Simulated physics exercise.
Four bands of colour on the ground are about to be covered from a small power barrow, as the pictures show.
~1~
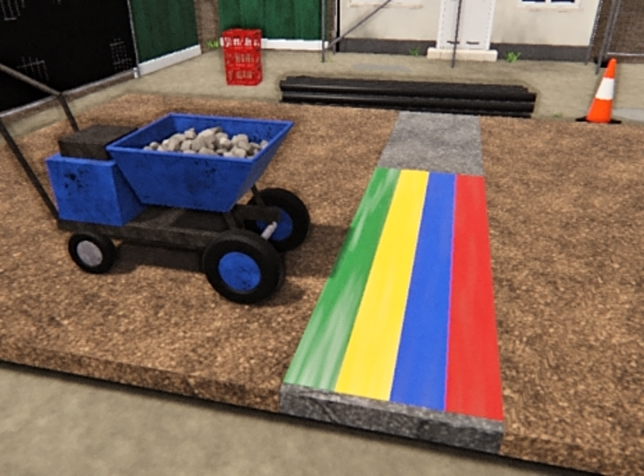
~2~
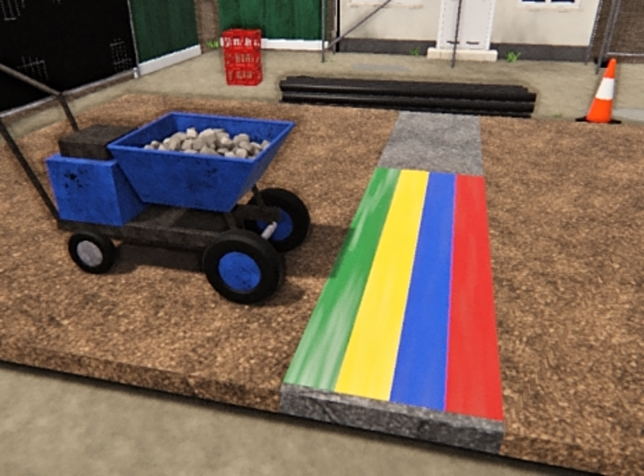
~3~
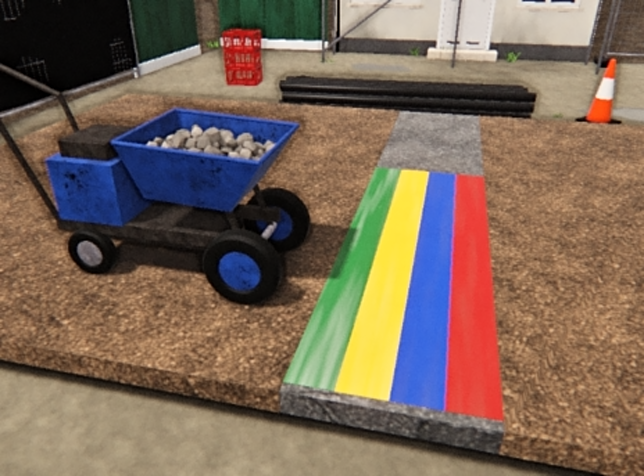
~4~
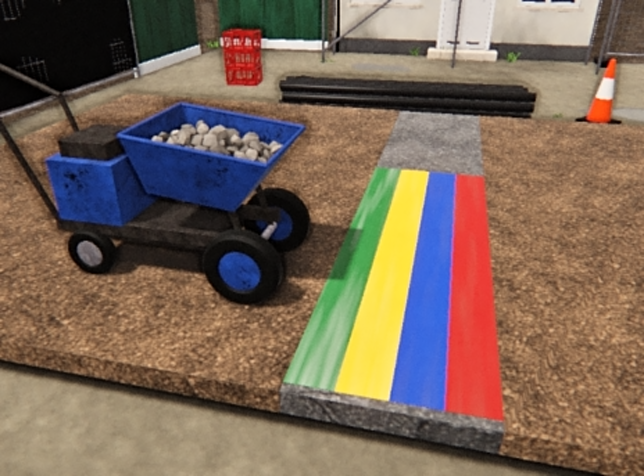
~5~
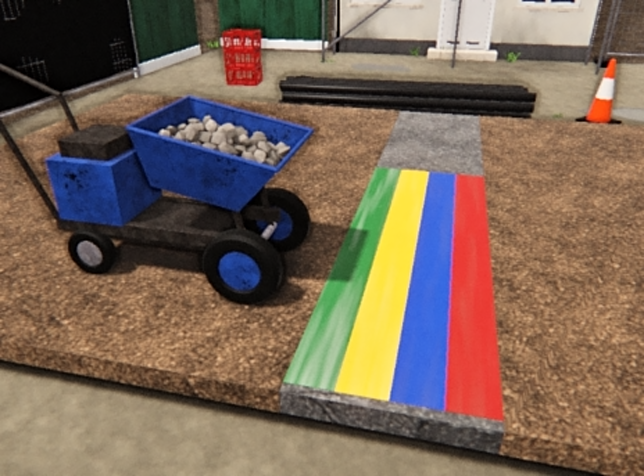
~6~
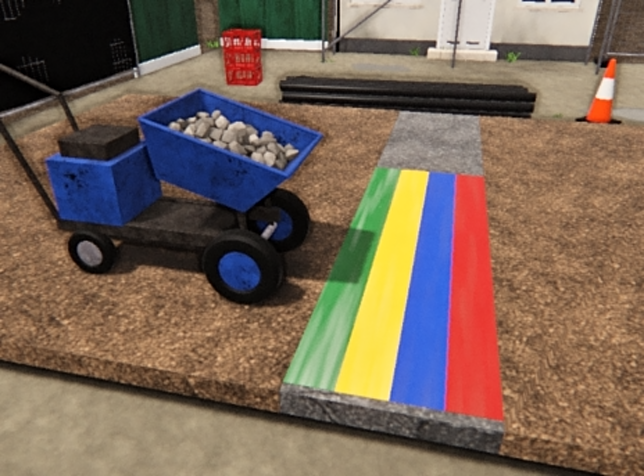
A blue barrow's skip of grey stones tilts gradually rightward beside four coloured ground stripes.
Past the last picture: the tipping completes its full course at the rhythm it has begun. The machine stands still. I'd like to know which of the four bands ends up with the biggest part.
The biggest part ends up on the yellow band.
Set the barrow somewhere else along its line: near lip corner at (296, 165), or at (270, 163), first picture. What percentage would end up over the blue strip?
50 % then 30 %.
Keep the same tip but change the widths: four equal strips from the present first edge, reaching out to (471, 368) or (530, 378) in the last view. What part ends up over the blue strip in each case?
Shares: About 30 per cent; about 20 per cent.
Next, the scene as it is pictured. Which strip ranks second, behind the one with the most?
Just behind the leader sits that blue strip.
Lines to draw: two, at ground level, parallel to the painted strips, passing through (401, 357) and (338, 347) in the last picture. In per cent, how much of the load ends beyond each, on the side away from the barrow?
First 40 in a hundred, second 90 in a hundred.
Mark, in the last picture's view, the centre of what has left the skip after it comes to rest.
Somewhere around (406, 286) in the final view.
Soon after the last picture, skip tipped steeply; all in the skip.
A little later, skip tipped right over; nearly all in the skip; a small part over the yellow strip; a stray few over the blue strip; a stray few falling.
Later still, skip tipped right over; about a quarter in the skip; a stray few over the green strip; about a third over the yellow strip; about a quarter over the blue strip; a small part over the red strip; a stray few off the paint.
By the end, skip tipped right over; a small part in the skip; a small part over the green strip; about a third over the yellow strip; about a quarter over the blue strip; a small part over the red strip; a small part off the paint.
